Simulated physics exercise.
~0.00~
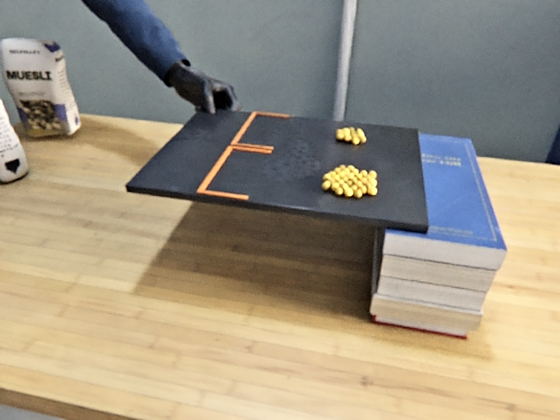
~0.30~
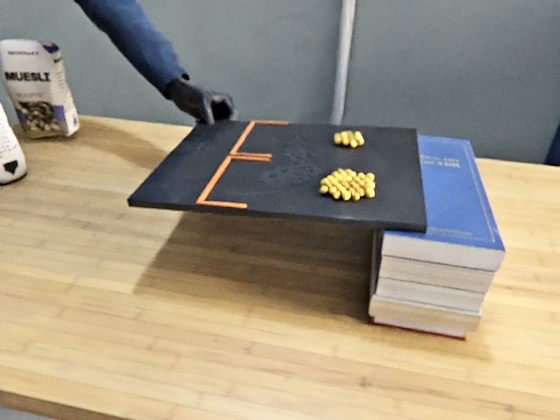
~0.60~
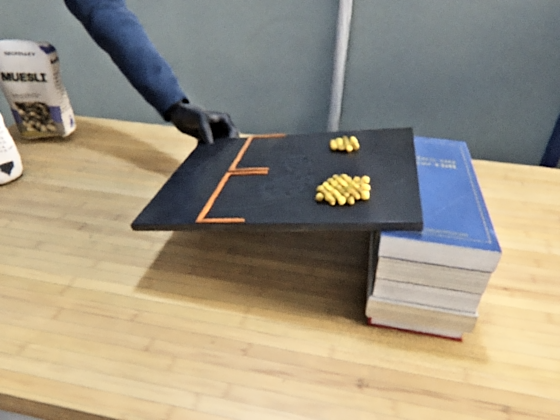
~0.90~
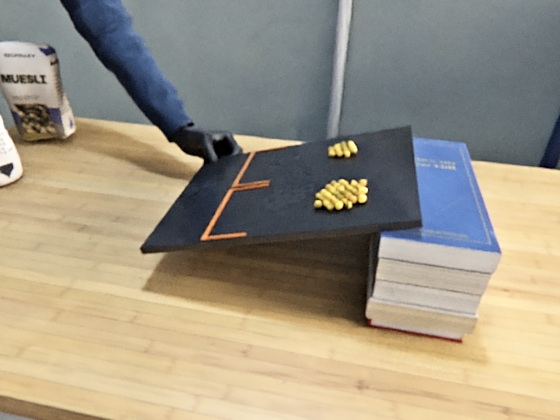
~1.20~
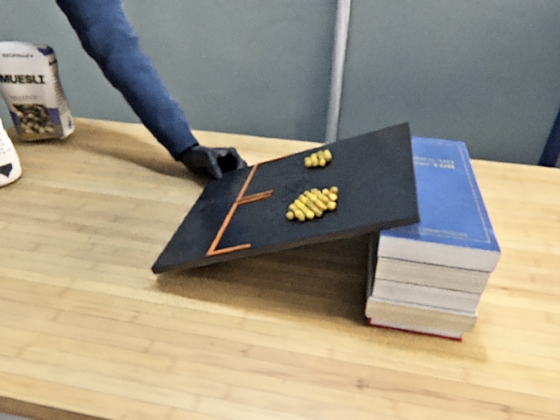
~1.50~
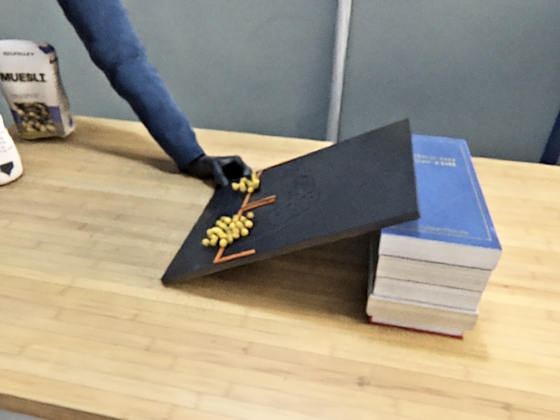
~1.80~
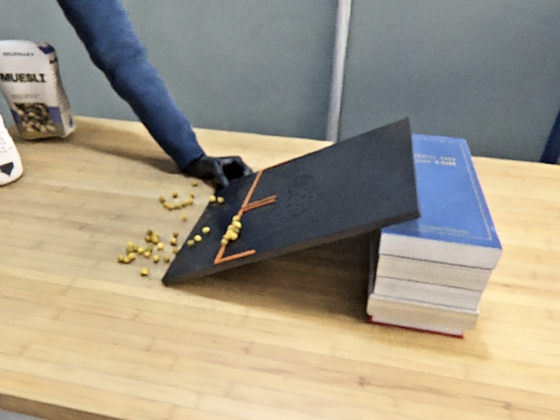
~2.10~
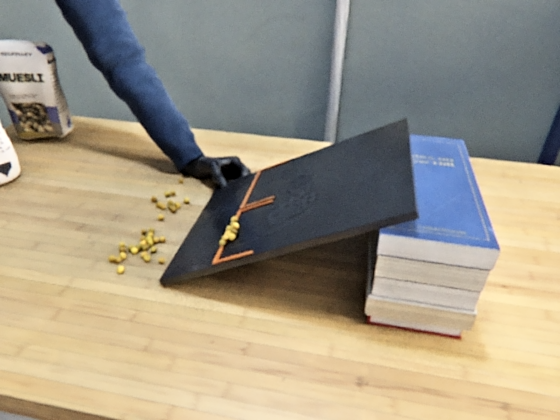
A black board, seen from slightly above by a gently swaying camera, reaches left over a wooden counter from a stack of books with a blue cover, carrying two piles of small yellow pieces and two thin orange strips. A dark-gloved hand in a blue sleeve holds its far left side, near a muesli bag. The hand lowers that end, and the piles slide left down the slope. As the board comes to rest tilted, both reach the strips and spill over onto the counter. Finally, some front pieces stay against their strip, while the back pile lies scattered beyond.
